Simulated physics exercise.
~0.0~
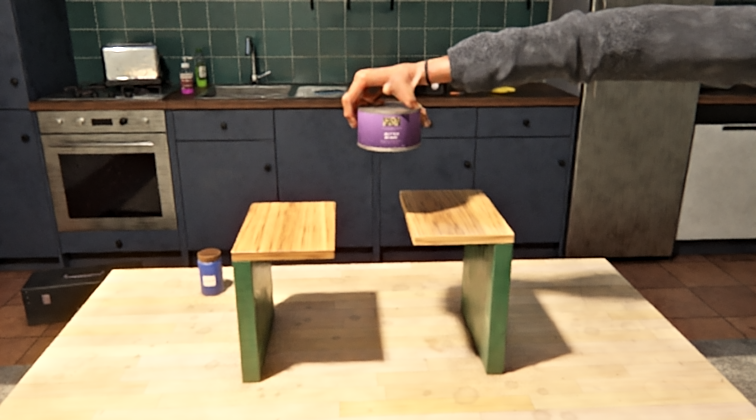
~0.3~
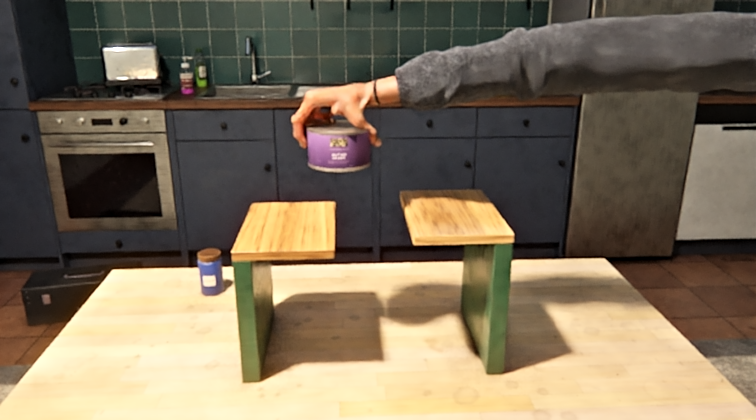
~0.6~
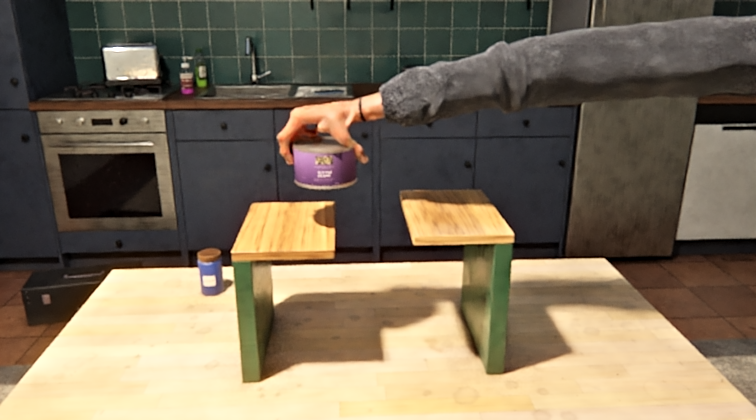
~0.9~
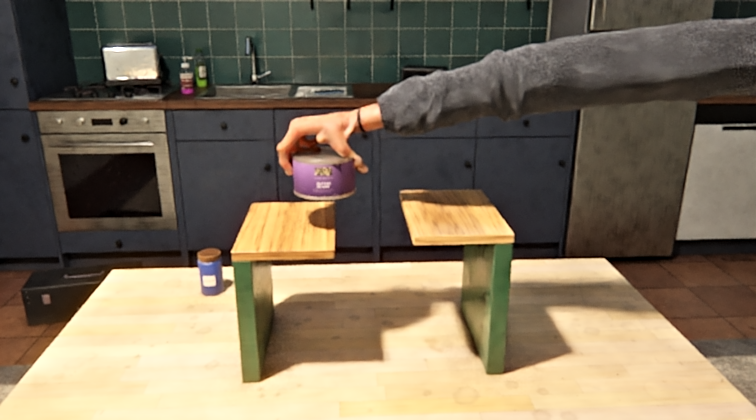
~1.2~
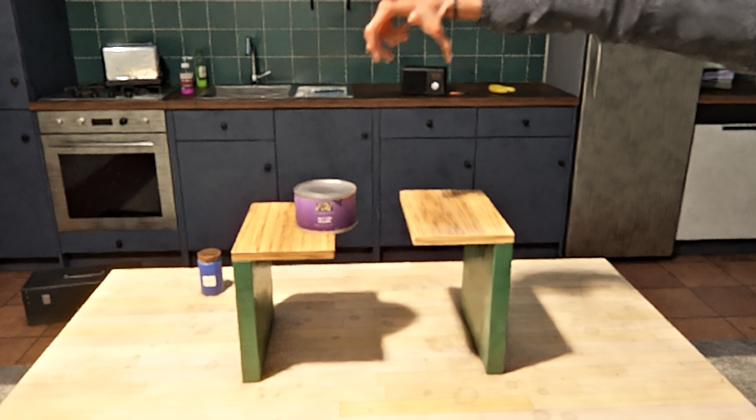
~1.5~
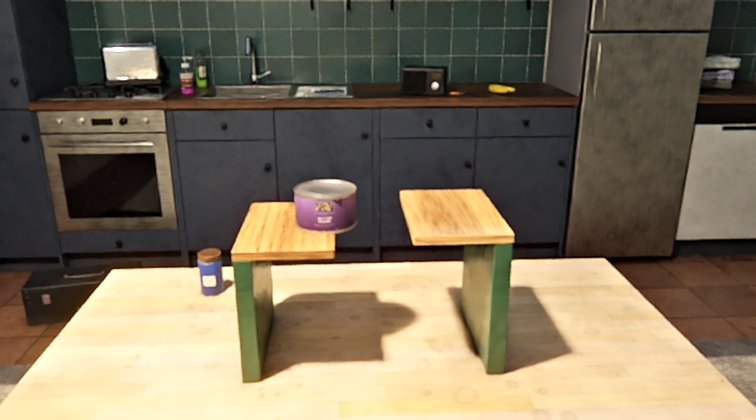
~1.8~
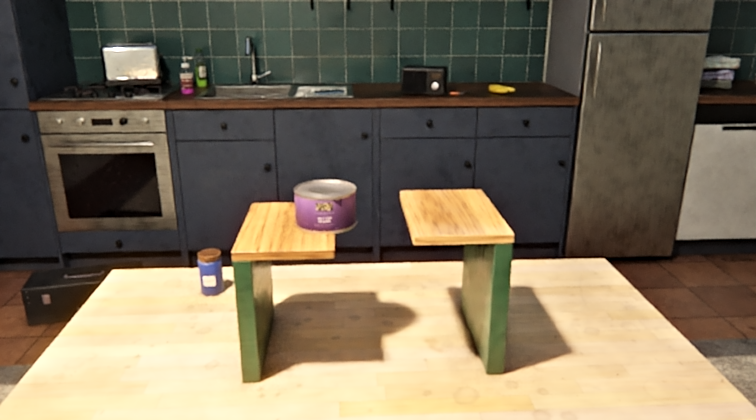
A purple tub hangs from a hand in a grey sleeve, held above the gap between two wooden ledges on green supports, with a small blue shaker standing on the table to the left. The arm carries the tub left, then lowers it toward the inner edge of the left ledge. The fingers open and the hand draws back to the right, out of view. The tub stays upright beside the left ledge's inner edge, partly over the gap. It remains still there, and the blue shaker has not moved.
